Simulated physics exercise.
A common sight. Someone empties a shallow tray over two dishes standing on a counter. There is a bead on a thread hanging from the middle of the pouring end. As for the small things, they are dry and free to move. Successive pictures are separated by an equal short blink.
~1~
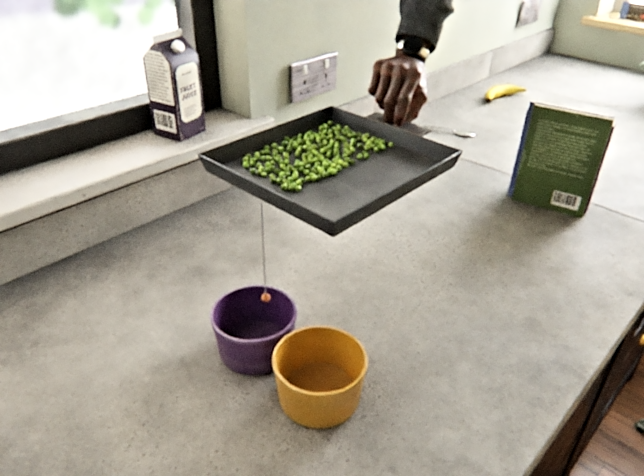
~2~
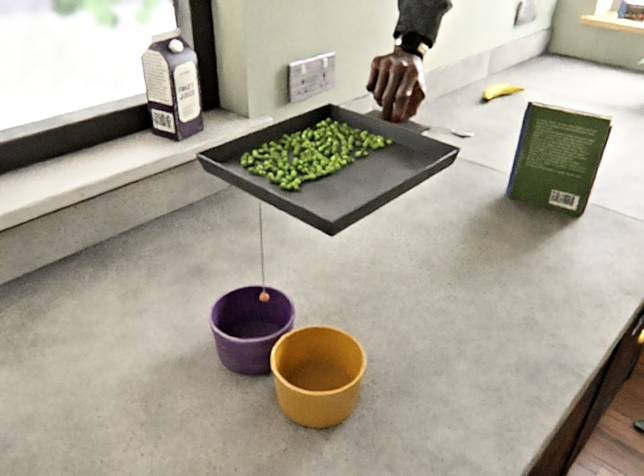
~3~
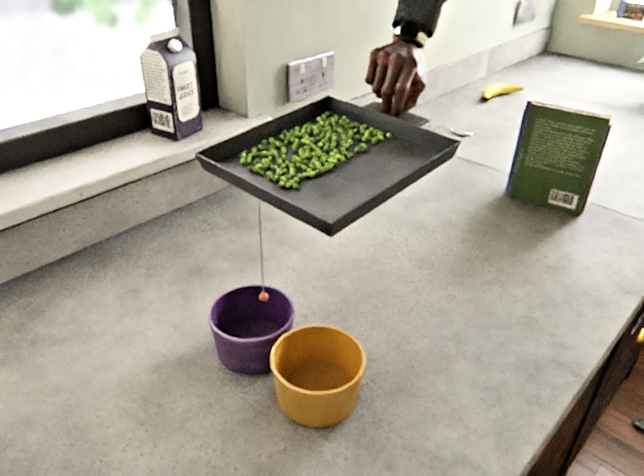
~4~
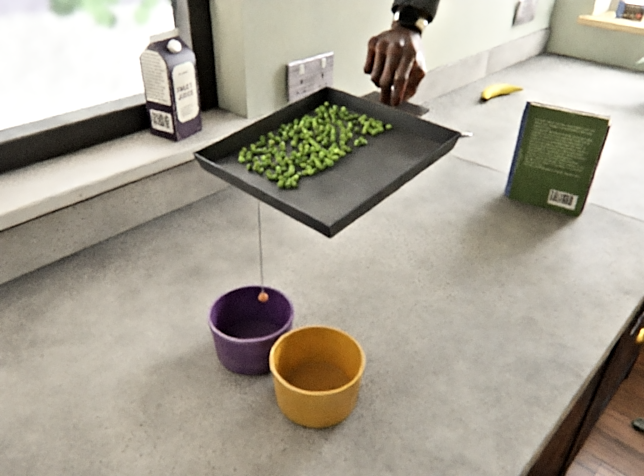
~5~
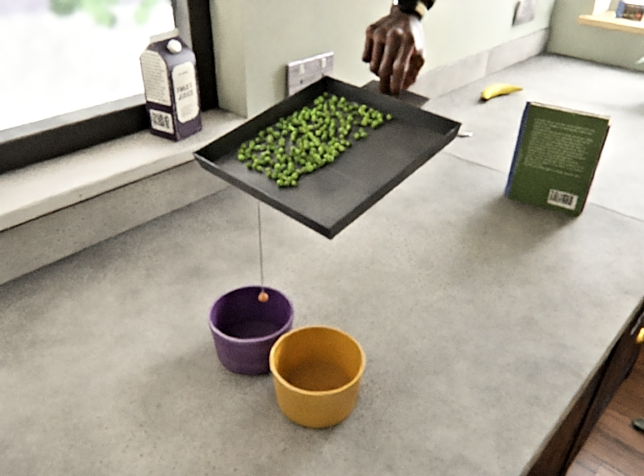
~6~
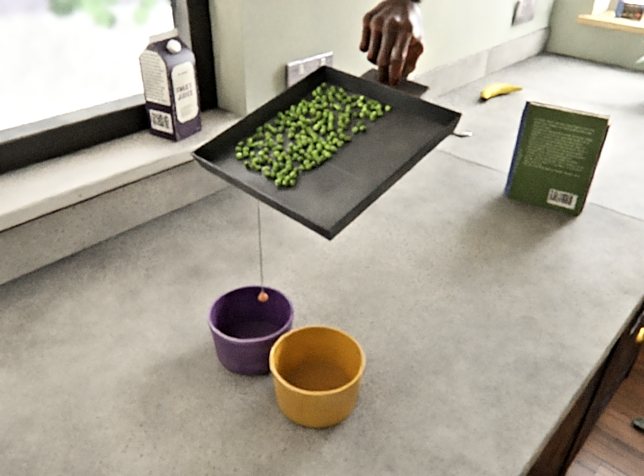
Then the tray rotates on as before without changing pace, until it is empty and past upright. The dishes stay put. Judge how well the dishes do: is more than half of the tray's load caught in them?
I expect the dishes to receive the greater amount.
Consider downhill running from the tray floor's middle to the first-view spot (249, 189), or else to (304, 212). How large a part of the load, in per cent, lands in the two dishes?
10 % and 90 %.
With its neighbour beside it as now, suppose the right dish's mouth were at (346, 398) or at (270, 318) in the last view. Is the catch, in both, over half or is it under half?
In the first position a majority, in the second a minority.
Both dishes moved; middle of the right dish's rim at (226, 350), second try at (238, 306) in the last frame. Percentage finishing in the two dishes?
First placement: Some 50 %; second placement: Some 20 %.
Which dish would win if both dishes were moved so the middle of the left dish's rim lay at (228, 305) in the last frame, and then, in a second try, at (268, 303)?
One: The right-side dish. Two: The right-side dish.
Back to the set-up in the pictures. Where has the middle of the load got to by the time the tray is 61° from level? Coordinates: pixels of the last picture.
(262, 190).
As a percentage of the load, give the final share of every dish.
Per cent held at the end: Left dish 20, right dish 50.
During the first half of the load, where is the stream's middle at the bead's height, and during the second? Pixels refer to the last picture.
Around (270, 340) first; around (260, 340) second.
Just after the last frame, tray tipped steeply; almost all on the tray; just a few in the right dish; about a tenth in the air.
A moment on, tray tipped past a quarter turn; roughly a third on the tray; about a tenth in the right dish; just a few in the left dish; just a few outside both; roughly half in the air.
Further on, tray tipped past a quarter turn; roughly half in the right dish; roughly a quarter in the left dish; roughly a third outside both.
When it is over, tray tipped past a quarter turn; roughly half in the right dish; roughly a quarter in the left dish; roughly a third outside both.
